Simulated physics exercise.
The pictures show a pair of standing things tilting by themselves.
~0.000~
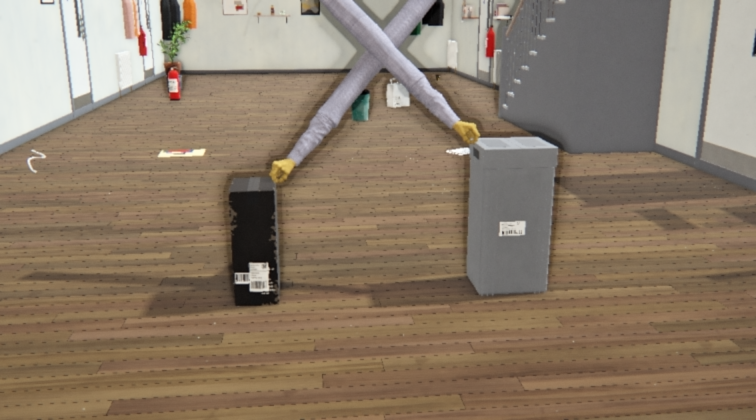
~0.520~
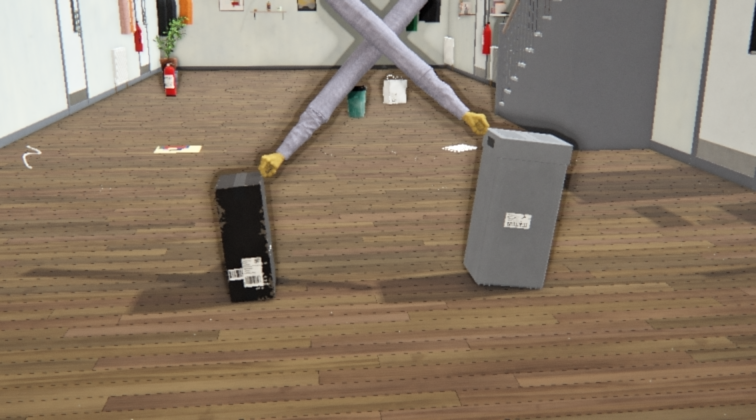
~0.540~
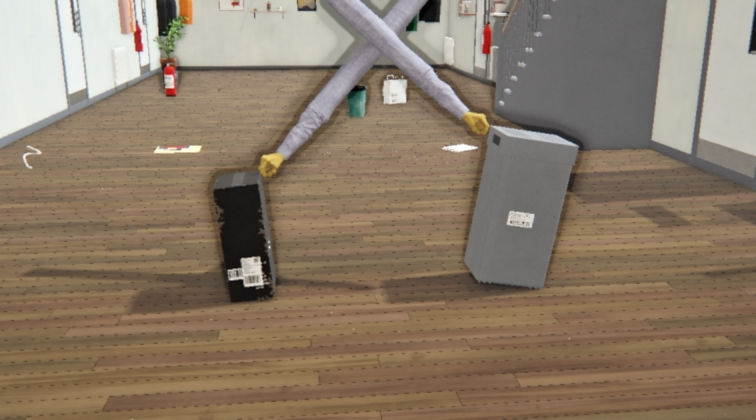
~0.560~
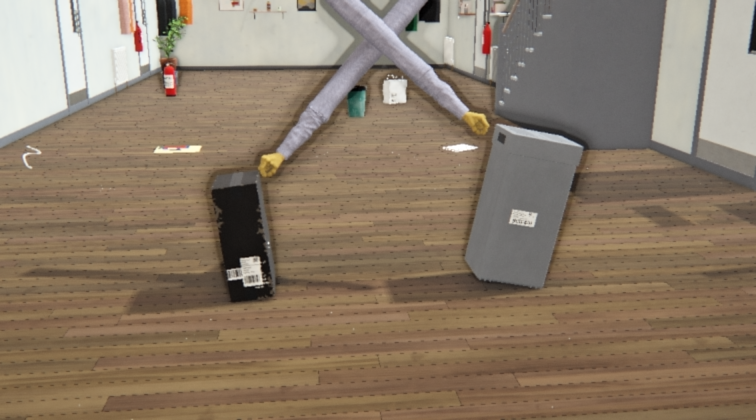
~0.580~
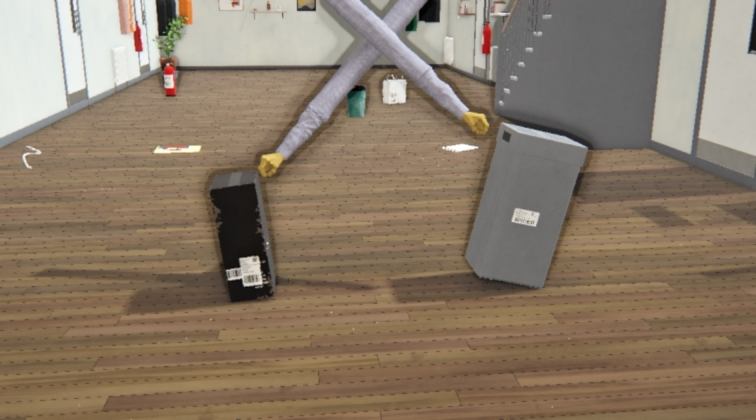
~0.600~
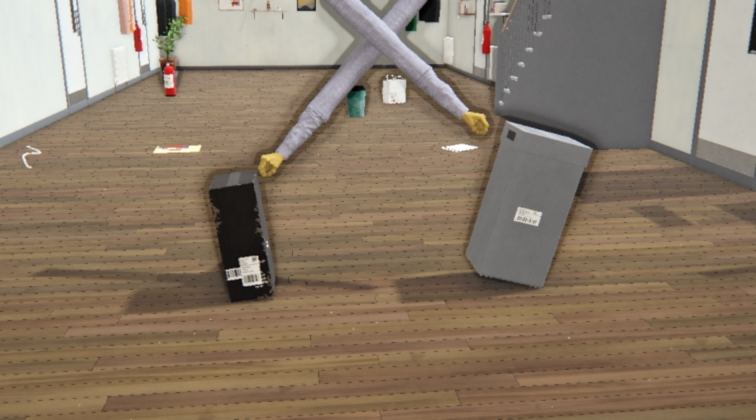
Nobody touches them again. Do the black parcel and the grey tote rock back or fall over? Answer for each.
Here the black parcel rocks back upright and the grey tote falls over.
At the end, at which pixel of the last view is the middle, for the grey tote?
Roughly at (606, 244).
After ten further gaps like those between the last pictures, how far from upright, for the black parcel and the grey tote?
It would show 6° and 30°.
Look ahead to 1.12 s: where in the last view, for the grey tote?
Its middle is close to (588, 220).
After 0.88 s, black parcel upright near (252, 237); grey tote 37° off upright near (554, 204).
After 1.12 s, black parcel 3° off upright near (255, 236); grey tote 66° off upright near (588, 220).
At rest (2.2 s), the black parcel returns to its base, near (252, 237); the grey tote goes down on its side, near (606, 244).
